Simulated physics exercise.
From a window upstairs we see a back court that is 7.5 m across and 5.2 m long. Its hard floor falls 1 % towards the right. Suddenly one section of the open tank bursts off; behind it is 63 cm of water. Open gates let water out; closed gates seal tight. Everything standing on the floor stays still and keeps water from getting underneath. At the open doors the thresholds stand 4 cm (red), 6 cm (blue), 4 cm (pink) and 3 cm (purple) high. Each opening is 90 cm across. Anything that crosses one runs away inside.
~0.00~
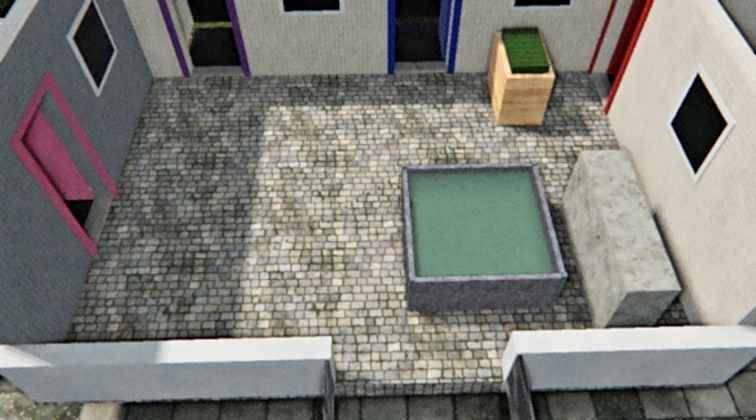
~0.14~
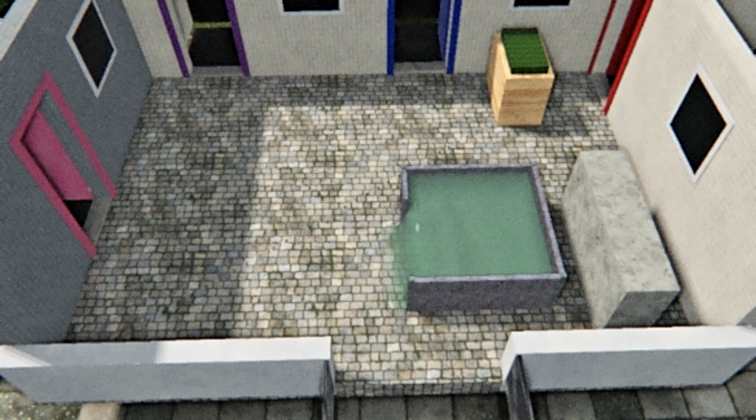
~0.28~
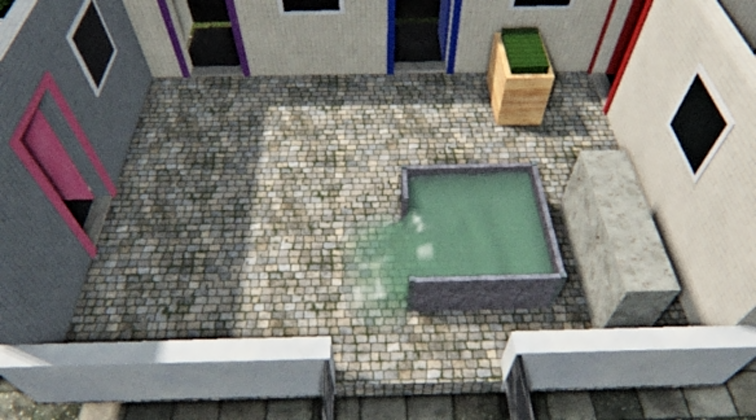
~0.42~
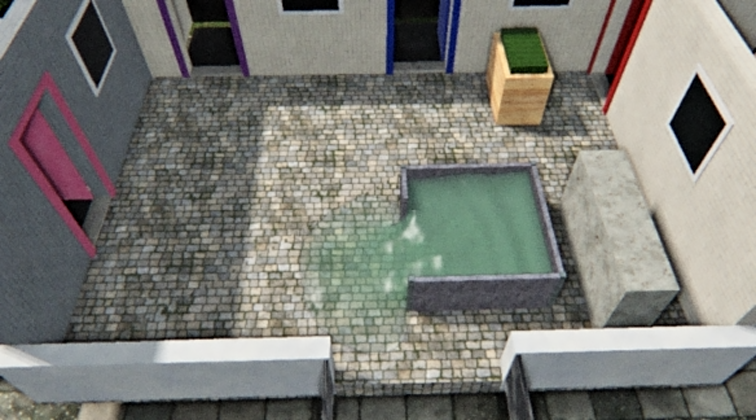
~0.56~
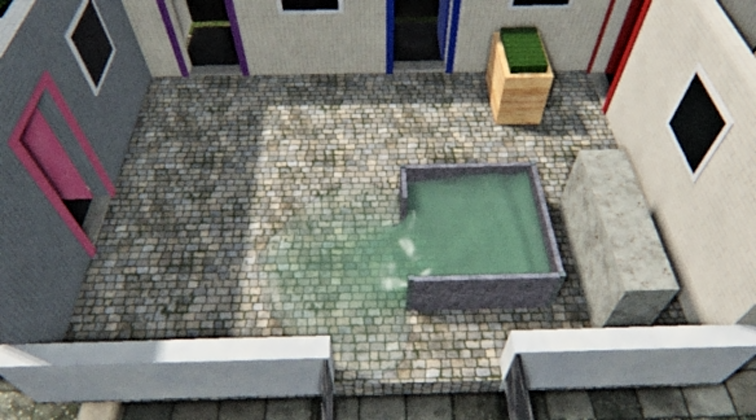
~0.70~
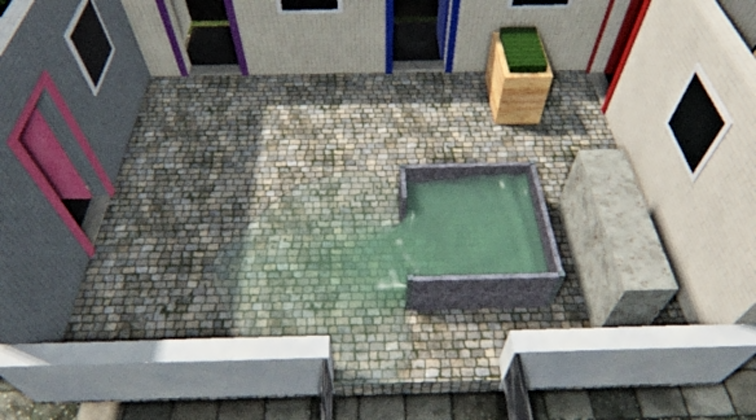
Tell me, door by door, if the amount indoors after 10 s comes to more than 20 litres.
One by one: The red door will undershoot the limit, the blue door will undershoot the limit, the pink door will overshoot the limit, the purple door will overshoot the limit.
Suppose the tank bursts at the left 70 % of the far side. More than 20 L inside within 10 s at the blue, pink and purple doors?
Then blue exceeds it, pink does not exceed it, purple exceeds it.
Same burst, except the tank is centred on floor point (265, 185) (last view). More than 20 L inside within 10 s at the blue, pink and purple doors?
For the blue door, the amount is acceptable; for the pink door, the amount is too high; for the purple door, the amount is too high.
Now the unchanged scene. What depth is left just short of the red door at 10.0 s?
Depth: Approx. 4.5 cm.
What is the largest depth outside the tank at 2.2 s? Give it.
Up to near 36 cm.
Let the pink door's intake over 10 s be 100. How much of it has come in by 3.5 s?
Estimate: Around 75 per cent.
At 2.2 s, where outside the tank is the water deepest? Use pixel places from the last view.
Around (75, 354).
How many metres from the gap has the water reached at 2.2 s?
That works out near 4.8 m.
After 1.4 s water covers 30 % of the floor and is deepest (30 cm) near (397, 280); red door not reached, blue door not reached, pink door not reached, purple door not reached.
After 2.2 s water covers 40 % of the floor and is deepest (36 cm) near (75, 354); red door not reached, blue door not reached, pink door 13 cm at the sill, 32 L in, purple door not reached.
After 3.5 s water covers 45 % of the floor and is deepest (20 cm) near (141, 339); red door not reached, blue door not reached, pink door 12 cm at the sill, 101 L in, purple door not reached.
After 6.0 s water covers 55 % of the floor and is deepest (14 cm) near (247, 80); red door not reached, blue door 2 cm at the sill, 0 L in, pink door 7 cm at the sill, 125 L in, purple door 12 cm at the sill, 79 L in.
After 10.0 s water covers 80 % of the floor and is deepest (12 cm) near (475, 98); red door 5 cm at the sill, 1 L in, blue door 4 cm at the sill, 0 L in, pink door 2 cm at the sill, 132 L in, purple door 6 cm at the sill, 161 L in.
